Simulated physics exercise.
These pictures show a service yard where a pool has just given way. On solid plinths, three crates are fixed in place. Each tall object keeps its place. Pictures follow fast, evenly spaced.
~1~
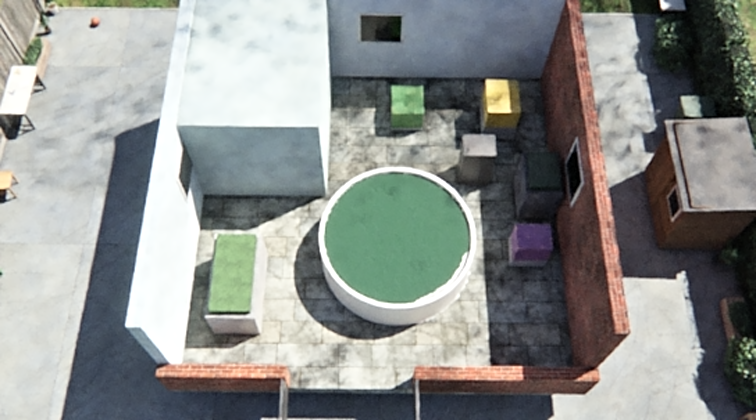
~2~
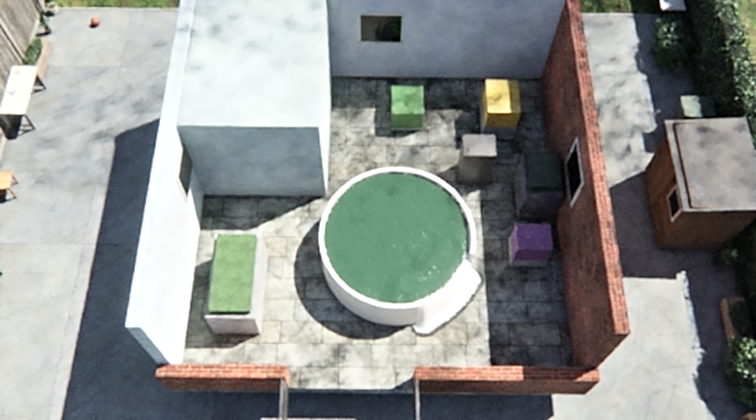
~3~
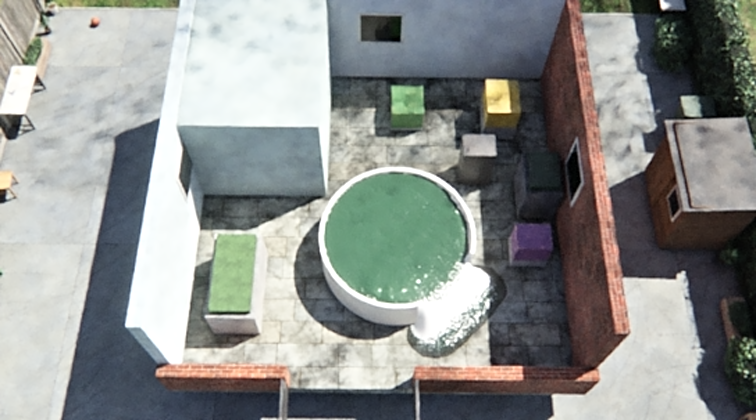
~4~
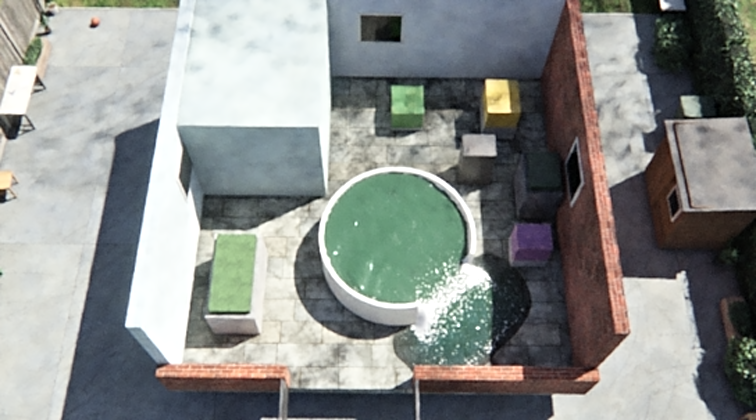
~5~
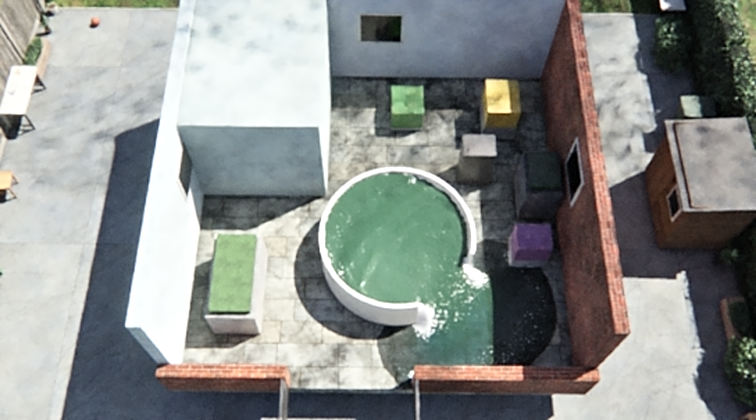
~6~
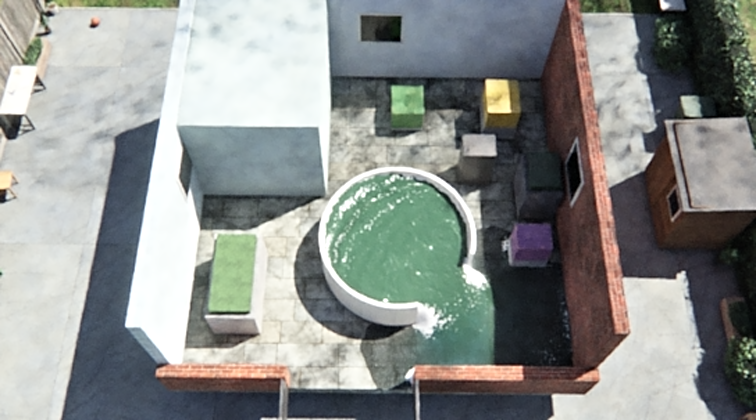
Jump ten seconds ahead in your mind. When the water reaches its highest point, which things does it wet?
The yellow crate is left alone by the water, the purple crate is lapped by the water, the green crate is lapped by the water.
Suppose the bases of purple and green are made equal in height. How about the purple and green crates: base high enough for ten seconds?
The purple one is reached, and the green one is not reached.
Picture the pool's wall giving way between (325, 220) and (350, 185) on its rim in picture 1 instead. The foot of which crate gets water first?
Answer: The green-painted one.
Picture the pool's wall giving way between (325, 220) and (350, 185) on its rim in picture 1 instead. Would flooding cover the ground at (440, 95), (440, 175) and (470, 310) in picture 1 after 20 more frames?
Taken in turn, that's reached, not reached, and finally not reached.
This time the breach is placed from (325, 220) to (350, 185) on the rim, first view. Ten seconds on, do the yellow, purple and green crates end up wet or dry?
Here goes: Yellow crate - left alone; purple crate - left alone; green crate - hit.
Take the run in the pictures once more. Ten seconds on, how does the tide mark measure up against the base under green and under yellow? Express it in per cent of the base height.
Roughly 220 and 30 per cent respectively.
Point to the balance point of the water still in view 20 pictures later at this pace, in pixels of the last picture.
My guess is about (451, 282).
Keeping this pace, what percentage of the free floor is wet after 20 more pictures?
I reckon 55 per cent or so.
A moment on, water covers 25 % of the floor; the yellow crate not reached, the purple crate water round its plinth, the green crate not reached.
Next, water covers 30 % of the floor; the yellow crate not reached, the purple crate water round its plinth, the green crate not reached.
Then, water covers 55 % of the floor; the yellow crate water round its plinth, the purple crate water round its plinth, the green crate not reached.
Later, water covers 95 % of the floor; the yellow crate water round its plinth, the purple crate water round its plinth, the green crate water round its plinth.
In the end, water covers 100 % of the floor; the yellow crate stayed above the water, the purple crate was topped, the green crate was topped.
